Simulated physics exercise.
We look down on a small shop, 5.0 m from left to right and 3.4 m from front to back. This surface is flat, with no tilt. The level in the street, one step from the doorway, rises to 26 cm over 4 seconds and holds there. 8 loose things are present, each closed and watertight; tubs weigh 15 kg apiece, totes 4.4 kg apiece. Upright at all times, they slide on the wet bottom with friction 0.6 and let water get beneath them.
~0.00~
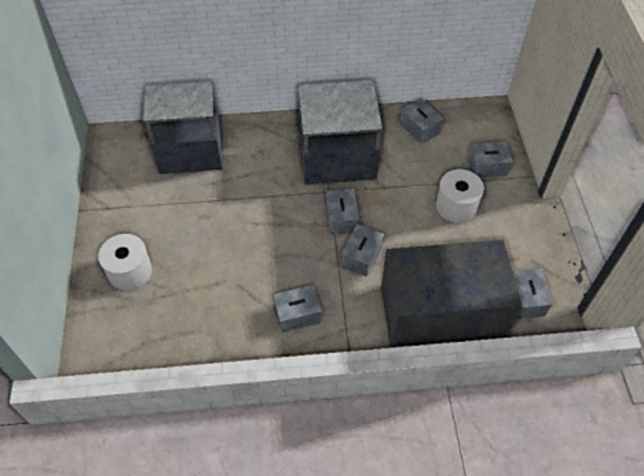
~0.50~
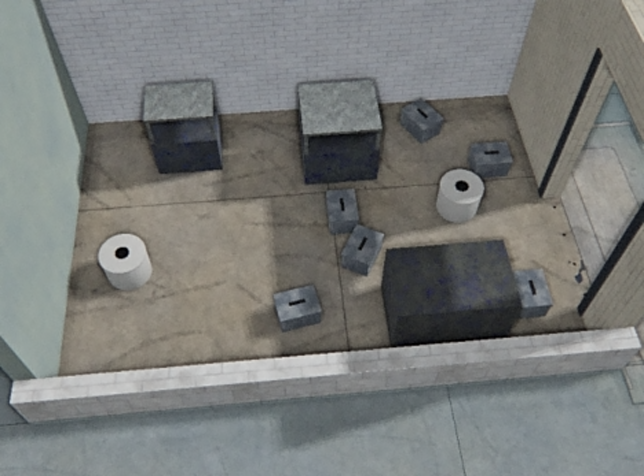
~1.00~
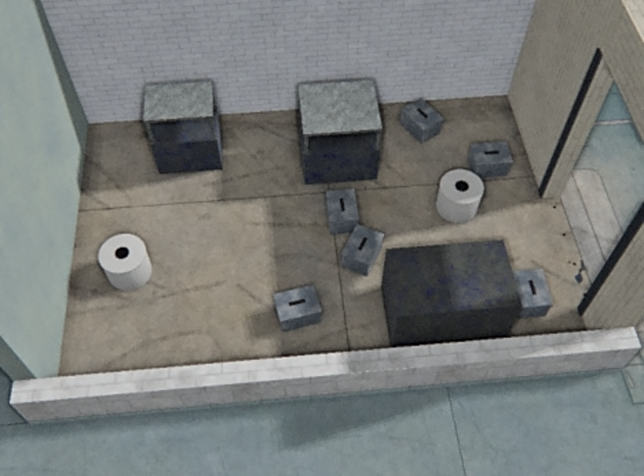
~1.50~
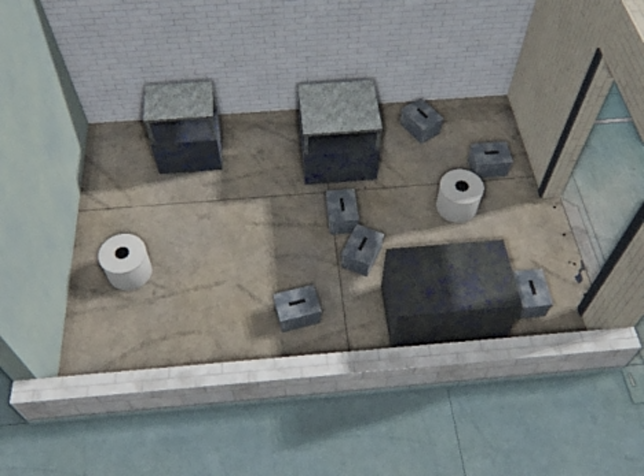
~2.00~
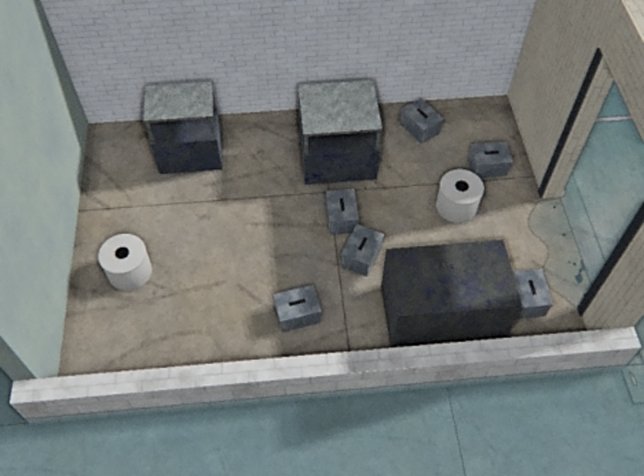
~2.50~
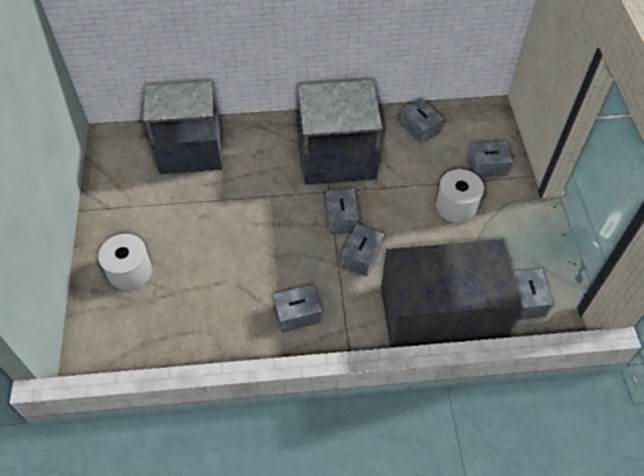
Blue-green water spreads over the pinkish street outside a small walled shop, seen from above by a still camera. On the brown floor stand two grey-topped dark blocks by the white brick back wall, a large dark block at front right, two white cylinders left and right, and several small grey boxes. The water deepens in colour, then slips through the right-hand doorway and fans across the nearby floor, while every object stays put.
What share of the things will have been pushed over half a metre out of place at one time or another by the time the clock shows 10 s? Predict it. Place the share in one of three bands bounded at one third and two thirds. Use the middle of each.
The portion should come out equal to or over two thirds.
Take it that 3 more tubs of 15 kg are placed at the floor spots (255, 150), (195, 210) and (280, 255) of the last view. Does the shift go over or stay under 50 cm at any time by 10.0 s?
In that order: Under, past it, past it.
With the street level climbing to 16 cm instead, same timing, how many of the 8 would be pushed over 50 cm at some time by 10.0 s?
In that case 4 of them.
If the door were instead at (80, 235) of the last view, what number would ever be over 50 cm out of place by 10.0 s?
That gives 6 of them.
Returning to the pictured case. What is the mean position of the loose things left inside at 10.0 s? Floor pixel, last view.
They're centred close to (307, 204).
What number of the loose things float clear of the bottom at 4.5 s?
Count: 1.
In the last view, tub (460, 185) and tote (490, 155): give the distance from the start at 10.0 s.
120 cm, 100 cm.
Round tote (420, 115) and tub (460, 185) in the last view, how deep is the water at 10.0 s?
Some 10 cm at the first, some 7 cm at the second.
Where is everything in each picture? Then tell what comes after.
In the first picture, a tub at (122, 253) rests on the ground; a tote at (363, 244) rests on the ground; water covers 0.0 m2; 0 of 8 have shifted.
In the second picture, a tub at (122, 253) rests on the ground; a tote at (363, 244), on the bottom; 0.0 m2 under water; 0 of 8 have shifted.
In the third picture, a tub at (122, 253) rests on the ground; a tote at (363, 244) rests on the ground; 0.0 m2 under water; 0 of 8 have shifted.
In the fourth picture, a tub at (122, 253) rests on the ground; a tote at (363, 244) rests on the ground; water covers 0.0 m2; 0 of 8 have shifted.
In the fifth picture, a tub at (122, 253) rests on the ground; a tote at (363, 244) rests on the ground; water covers 0.1 m2; 0 of 8 have shifted.
In the sixth picture, a tub at (122, 253), on the bottom; a tote at (363, 244), on the bottom; water covers 0.8 m2; 0 of 8 have shifted.
After 3.5 s 0 of 8 are over 50 cm from their spots; 0 afloat.
After 4.5 s 2 of 8 are over 50 cm from their spots; 1 afloat.
After 7.0 s 4 of 8 are over 50 cm from their spots; 5 afloat.
After 10.0 s 6 of 8 are over 50 cm from their spots, and 6 have been at some point; 7 afloat.
